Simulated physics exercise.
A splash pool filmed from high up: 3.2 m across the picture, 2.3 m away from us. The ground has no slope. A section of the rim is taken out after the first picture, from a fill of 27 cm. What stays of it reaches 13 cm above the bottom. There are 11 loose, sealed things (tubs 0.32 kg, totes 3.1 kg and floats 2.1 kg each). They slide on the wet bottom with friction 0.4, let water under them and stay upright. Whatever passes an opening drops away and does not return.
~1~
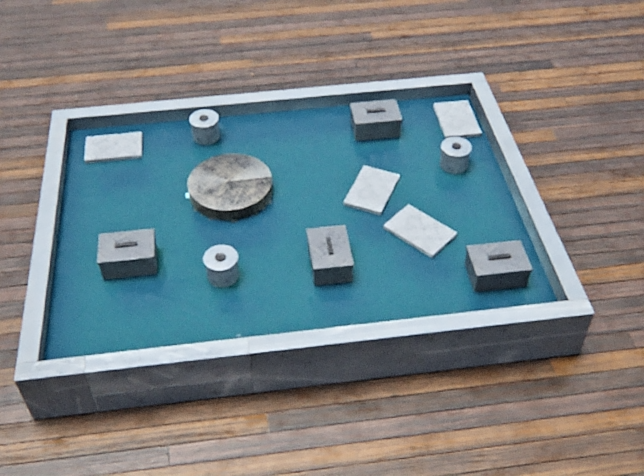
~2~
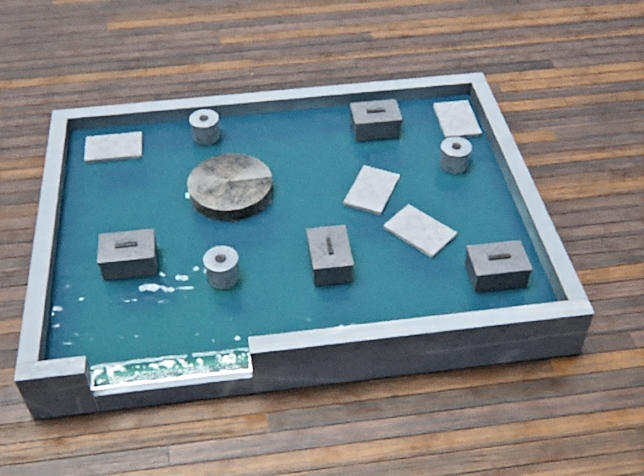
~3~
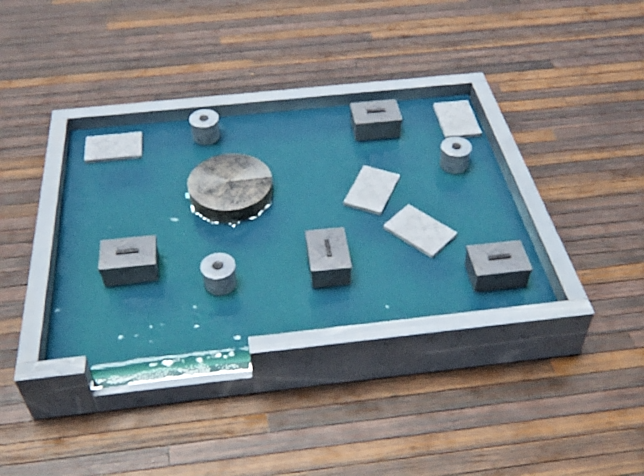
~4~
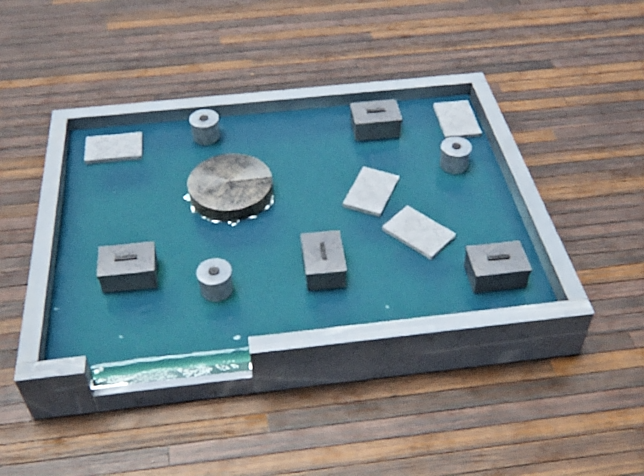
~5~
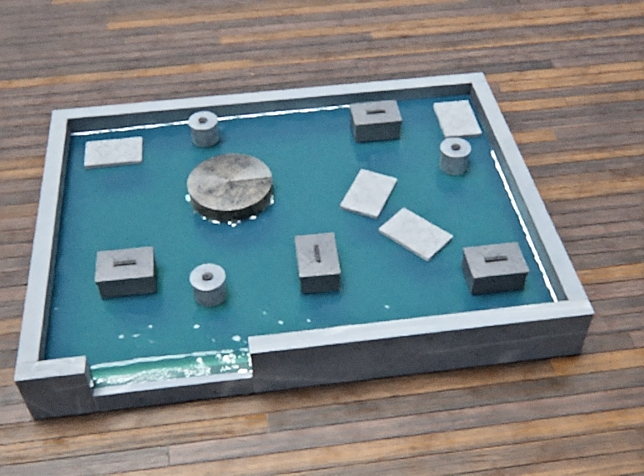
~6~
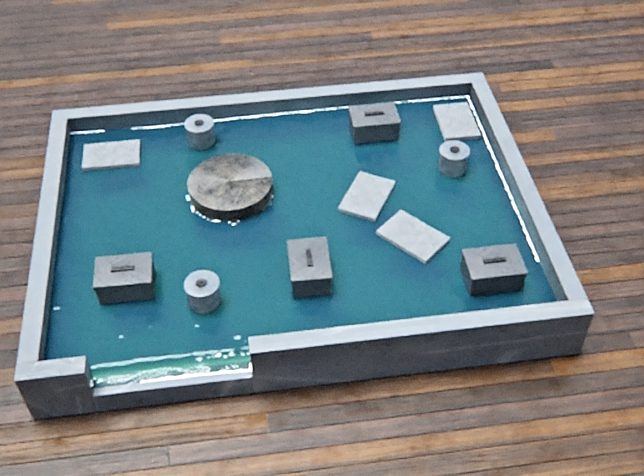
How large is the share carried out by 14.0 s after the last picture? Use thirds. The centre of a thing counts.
That comes to not even a third.
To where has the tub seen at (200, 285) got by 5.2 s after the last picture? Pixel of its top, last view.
Around (171, 321).
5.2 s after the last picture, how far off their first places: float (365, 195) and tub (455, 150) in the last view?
In that order: 30 cm, 10 cm.
Then, 1.2 s after the last picture 0 of 11 are out; 11 afloat.
Then, 5.2 s after the last picture 1 of 11 are out; 10 afloat.
Then, 10.0 s after the last picture 2 of 11 are out; 9 afloat.
Then, 14.0 s after the last picture 2 of 11 are out; 9 afloat.
